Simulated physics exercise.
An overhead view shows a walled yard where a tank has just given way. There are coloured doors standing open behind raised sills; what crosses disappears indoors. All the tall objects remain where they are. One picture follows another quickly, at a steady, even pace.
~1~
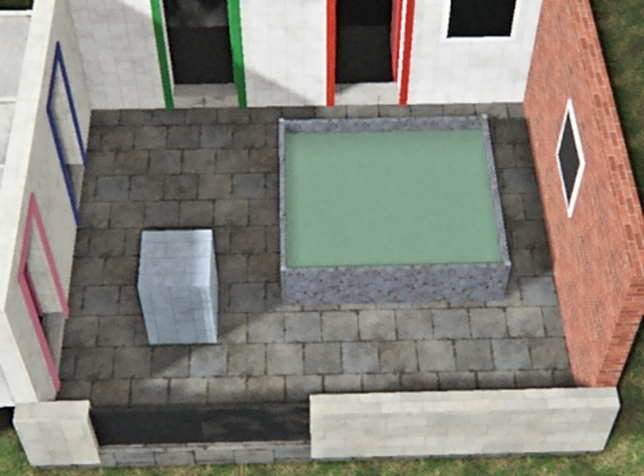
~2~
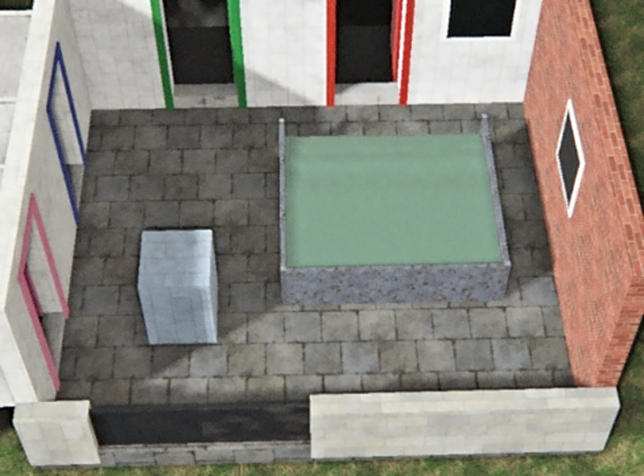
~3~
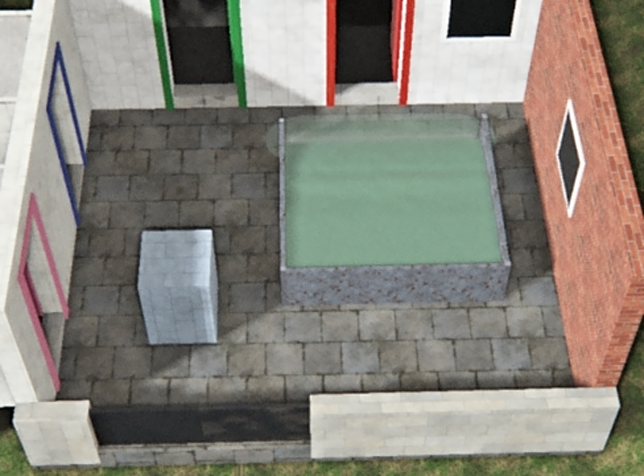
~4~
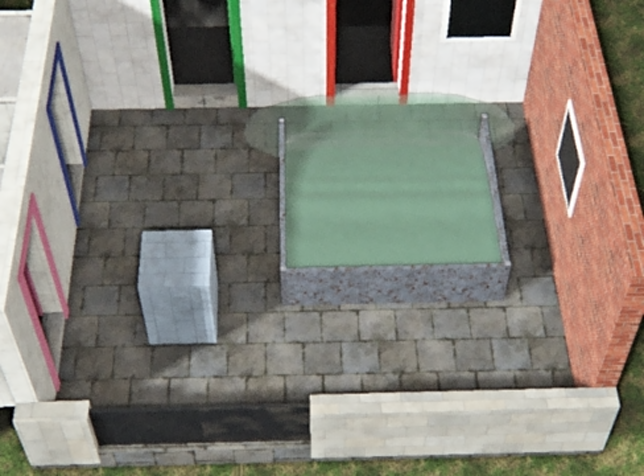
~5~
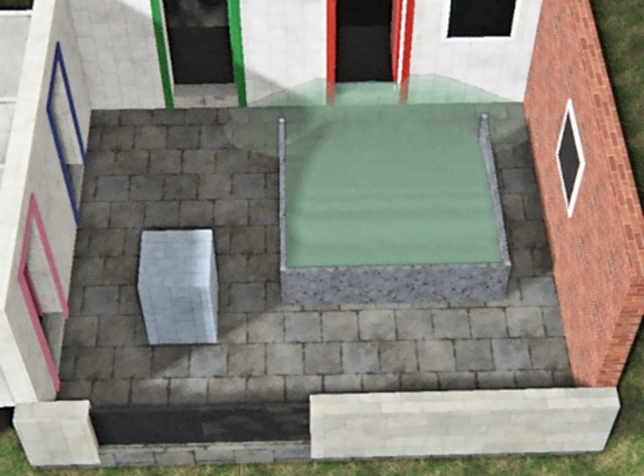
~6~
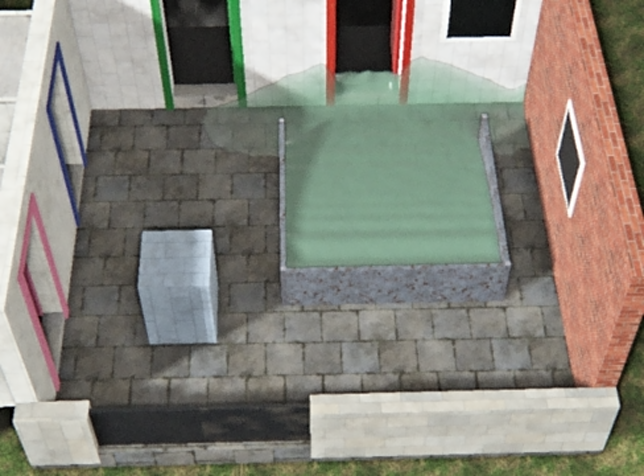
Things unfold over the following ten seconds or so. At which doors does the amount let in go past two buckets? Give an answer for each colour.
The green door holds up fine I think; the red door gets overrun I think; the pink door holds up fine I think; the blue door gets overrun I think.
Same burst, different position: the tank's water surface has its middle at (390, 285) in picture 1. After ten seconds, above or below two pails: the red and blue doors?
Finding: Red door goes beyond it; blue door goes beyond it.
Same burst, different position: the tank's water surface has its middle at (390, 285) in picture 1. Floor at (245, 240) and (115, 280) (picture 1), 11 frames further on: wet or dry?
The first spot is left dry, the second left dry.
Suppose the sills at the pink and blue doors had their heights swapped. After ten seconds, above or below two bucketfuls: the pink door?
Well, the pink door ends up over.
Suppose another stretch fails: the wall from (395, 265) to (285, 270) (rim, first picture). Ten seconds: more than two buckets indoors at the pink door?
Note - pink door: Past the mark.
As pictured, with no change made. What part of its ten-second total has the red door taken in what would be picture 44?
Some 100 per cent.
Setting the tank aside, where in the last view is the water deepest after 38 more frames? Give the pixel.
I'd go with (54, 420) as the deepest place.
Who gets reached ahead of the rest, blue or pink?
The blue one, before the others.
A moment on, water covers 25 % of the floor; the green door wet at the sill, nothing in, the red door far over two buckets in, the pink door not reached, the blue door not reached.
Next, water covers 40 % of the floor; the green door wet at the sill, nothing in, the red door far over two buckets in, the pink door not reached, the blue door under two buckets in.
Then, water covers 60 % of the floor; the green door wet at the sill, nothing in, the red door far over two buckets in, the pink door wet at the sill, nothing in, the blue door over two buckets in.
Later, water covers 95 % of the floor; the green door wet at the sill, nothing in, the red door far over two buckets in, the pink door wet at the sill, nothing in, the blue door far over two buckets in.
In the end, water covers 95 % of the floor; the green door wet at the sill, nothing in, the red door far over two buckets in, the pink door under two buckets in, the blue door far over two buckets in.
